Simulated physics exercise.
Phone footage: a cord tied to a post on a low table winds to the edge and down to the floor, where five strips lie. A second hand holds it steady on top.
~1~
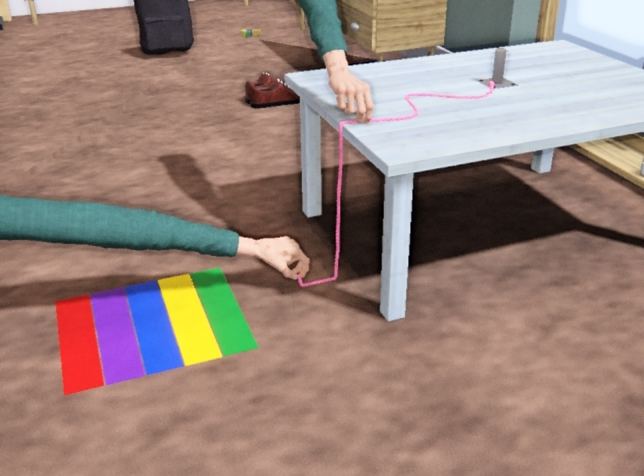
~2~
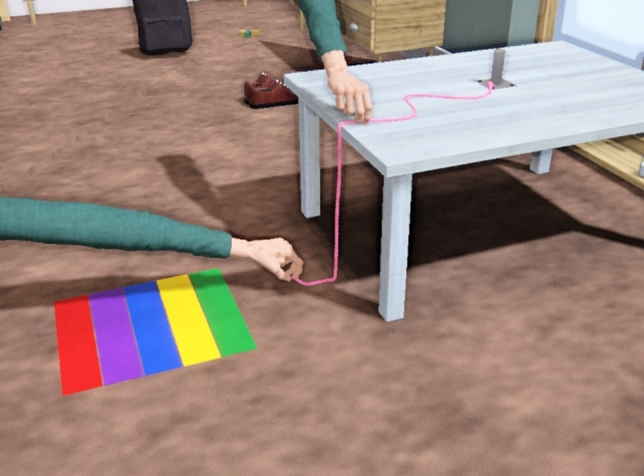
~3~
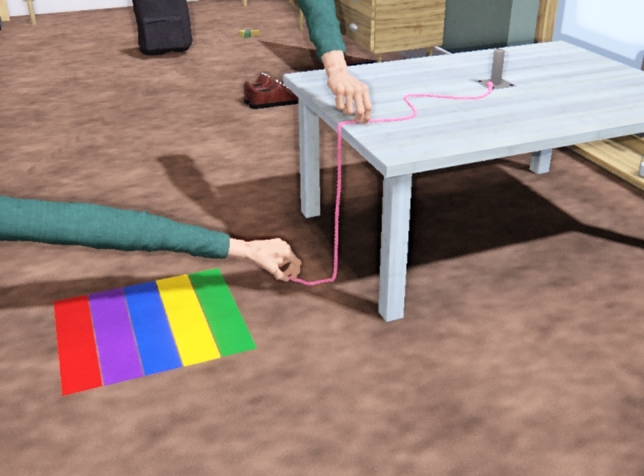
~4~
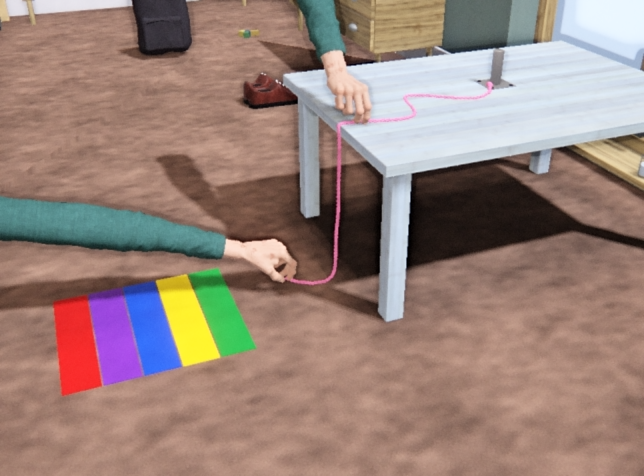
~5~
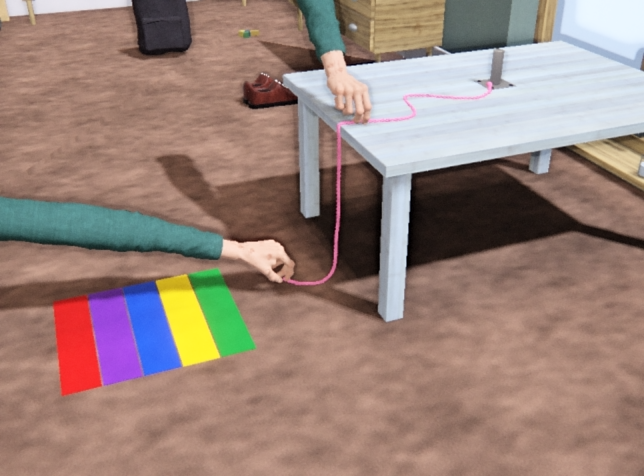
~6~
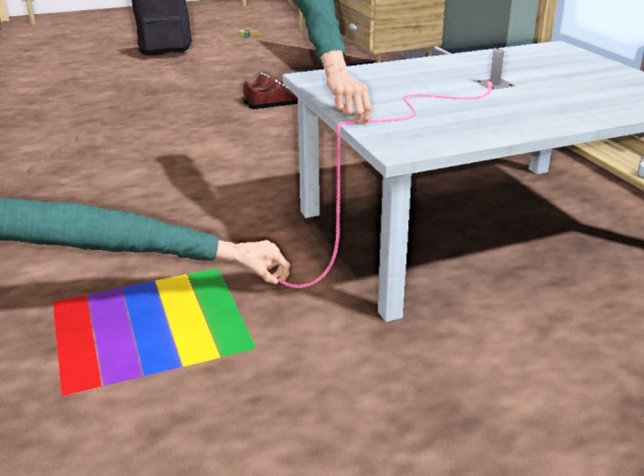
A pink cord running from a post across a pale table and down to the floor was drawn slightly left by a hand near five coloured strips, while another hand stayed at the table's edge.
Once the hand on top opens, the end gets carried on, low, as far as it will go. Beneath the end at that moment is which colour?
Beneath it is purple.
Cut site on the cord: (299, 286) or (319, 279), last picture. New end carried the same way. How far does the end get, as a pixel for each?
Going through both, you get (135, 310) and then (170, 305).
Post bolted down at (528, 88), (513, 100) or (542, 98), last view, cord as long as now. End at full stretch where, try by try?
Close to (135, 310), (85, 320) and (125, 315) in that order.
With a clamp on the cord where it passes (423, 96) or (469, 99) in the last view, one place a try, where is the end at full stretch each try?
Roughly (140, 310) and (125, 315).
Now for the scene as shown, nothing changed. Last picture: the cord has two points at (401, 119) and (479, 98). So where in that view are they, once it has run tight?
The first finishes about (327, 124) and the second about (452, 92).
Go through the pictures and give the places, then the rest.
End (298, 275); green (234, 335); yellow (198, 344); blue (160, 352); purple (122, 362); red (82, 371), in the first frame.
End (292, 277); cord through (487, 94) (423, 96) (413, 117) (342, 127) (338, 197) (336, 265), in the second frame.
End (290, 277), in the third frame.
End (286, 278); cord through (486, 94) (422, 96) (412, 117) (341, 127) (338, 197) (335, 265), in the fourth frame.
End (283, 279), in the fifth frame.
End (279, 280); cord through (486, 94) (422, 96) (412, 117) (341, 127) (338, 197) (331, 265), in the sixth frame.
Soon after, end near (173, 302); over yellow.
After that, end near (129, 312); over blue.
At the stop, end near (104, 317); over purple. The purple one.
